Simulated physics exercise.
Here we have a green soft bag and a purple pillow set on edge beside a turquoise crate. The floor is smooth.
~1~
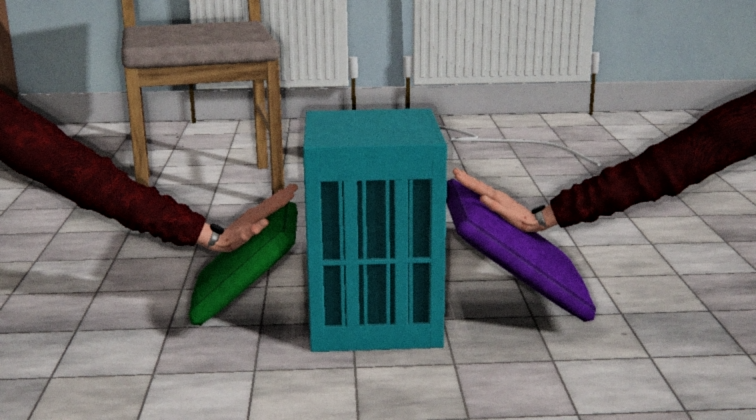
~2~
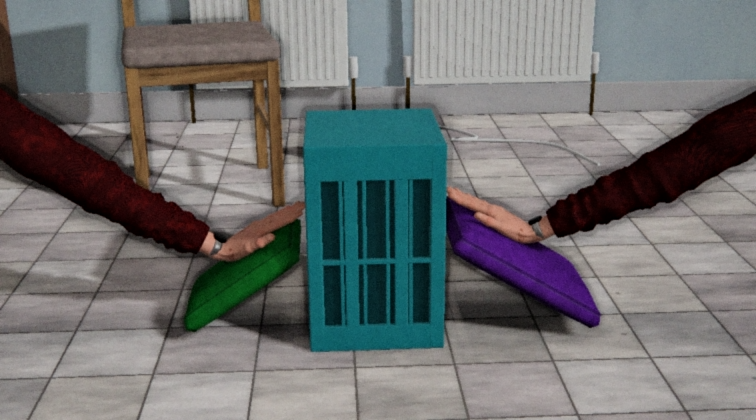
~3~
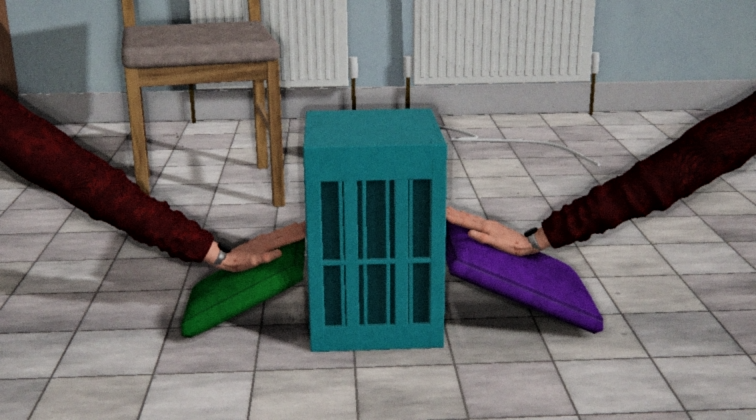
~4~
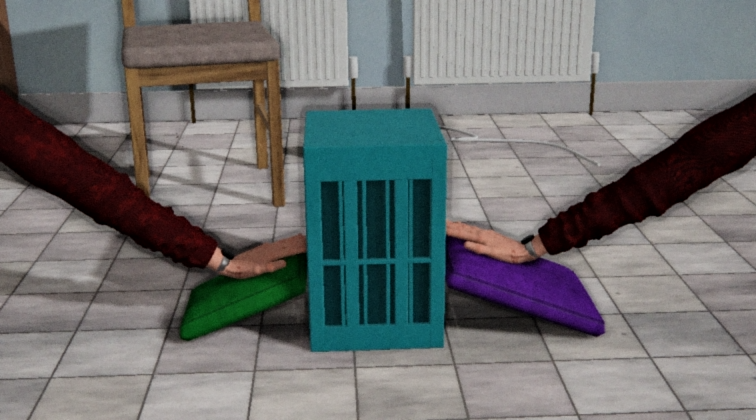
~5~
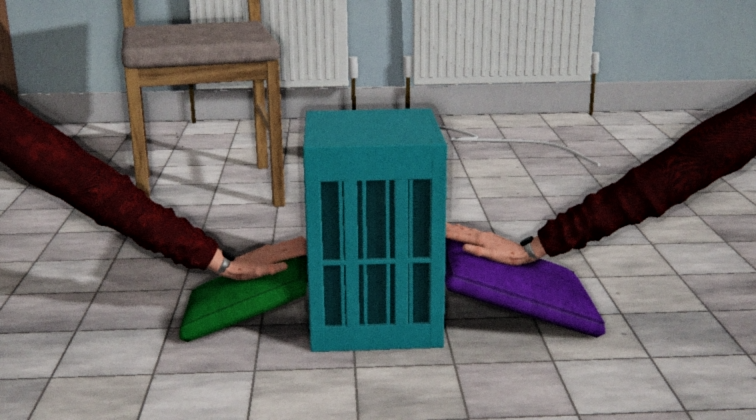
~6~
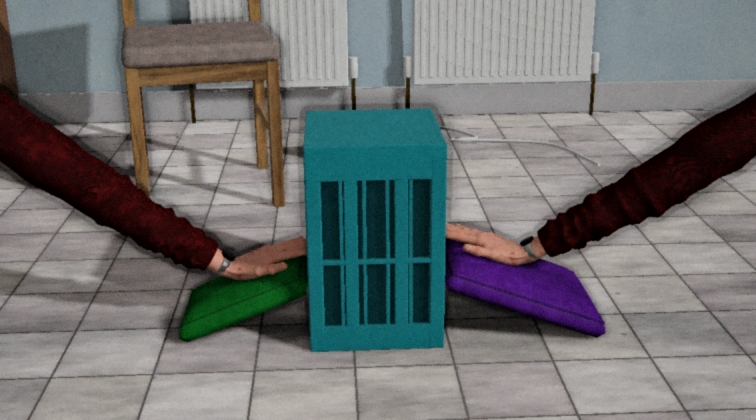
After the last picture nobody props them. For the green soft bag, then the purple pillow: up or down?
As it turns out, the green soft bag slides down flat; the purple pillow slips and lies down.
Then, 0.22 s after the last picture, soft bag flat on the floor near (245, 309); pillow flat on the floor near (519, 296).
Then, 0.36 s after the last picture, soft bag flat on the floor near (242, 309); pillow flat on the floor near (517, 300).
At rest, soft bag flat on the floor near (242, 309); pillow flat on the floor near (517, 300). The green soft bag slips and lies down and the purple pillow slumps to the floor.
